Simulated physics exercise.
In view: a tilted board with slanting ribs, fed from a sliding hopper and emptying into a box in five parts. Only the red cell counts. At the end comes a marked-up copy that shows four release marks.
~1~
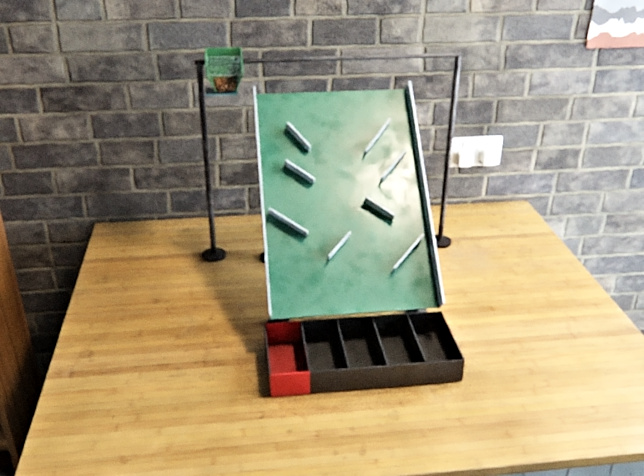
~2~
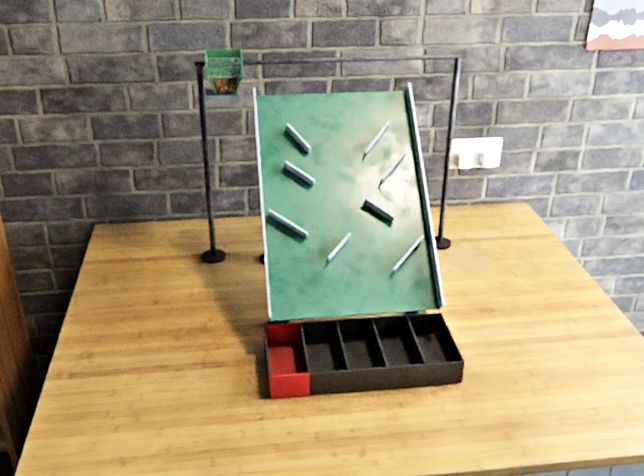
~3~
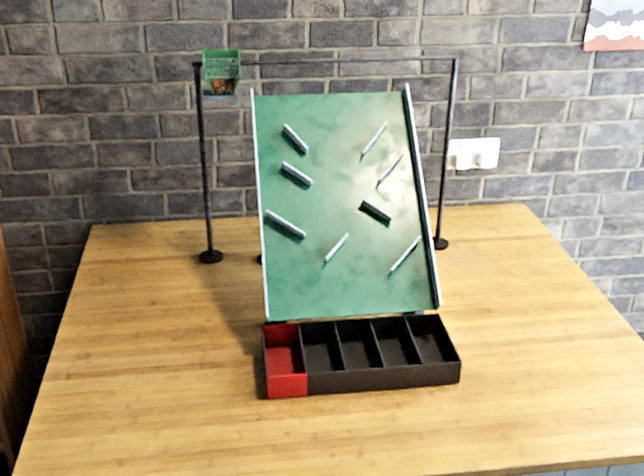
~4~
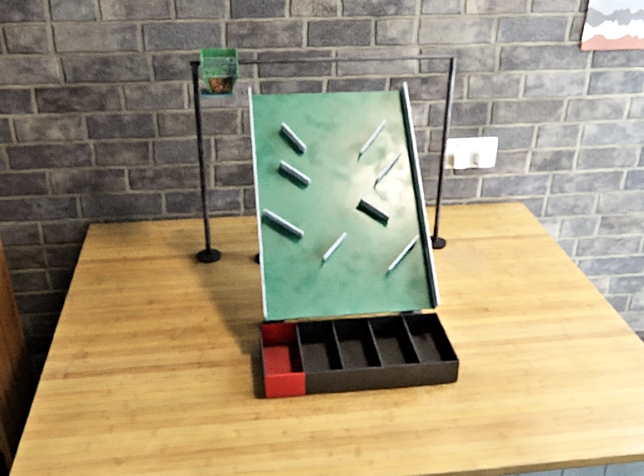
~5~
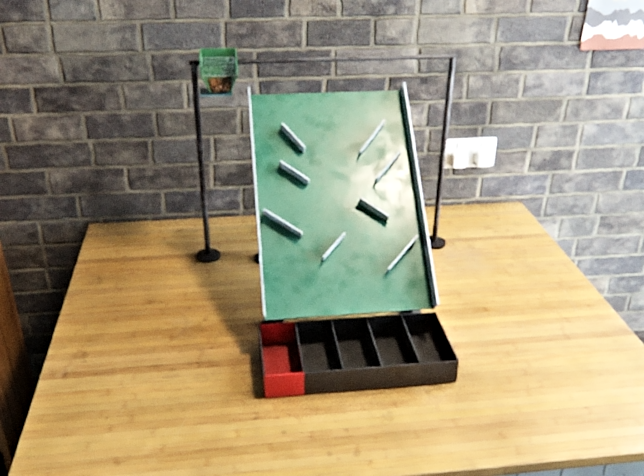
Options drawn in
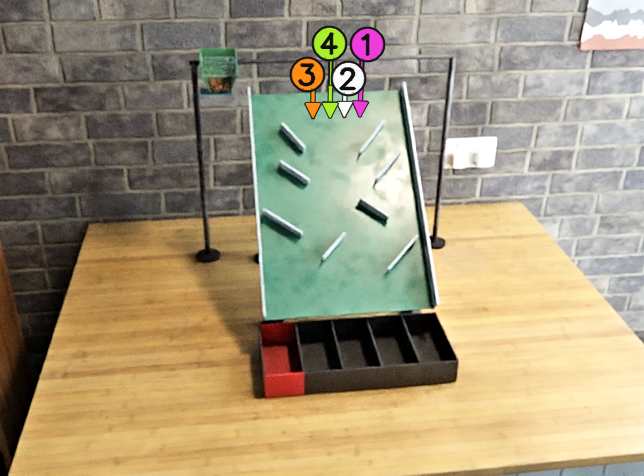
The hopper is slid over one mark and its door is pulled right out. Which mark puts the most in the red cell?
The best mark is 1.
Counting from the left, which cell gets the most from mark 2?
It is the first one.
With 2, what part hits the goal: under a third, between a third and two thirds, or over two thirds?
It is between a third and two thirds.
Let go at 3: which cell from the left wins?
It is the first one.
On the marked copy, mark 1 meets the board at (360, 111); mark 2 meets the board at (344, 111); mark 3 meets the board at (312, 112); mark 4 meets the board at (330, 112).
For mark 1, most in the red cell, about a quarter in other cells.
For mark 2, about half in the red cell, about half in other cells.
For mark 3, about half in the red cell, about half in other cells, a stray few outside the box.
For mark 4, about a third in the red cell, about half in other cells, a small part outside the box.
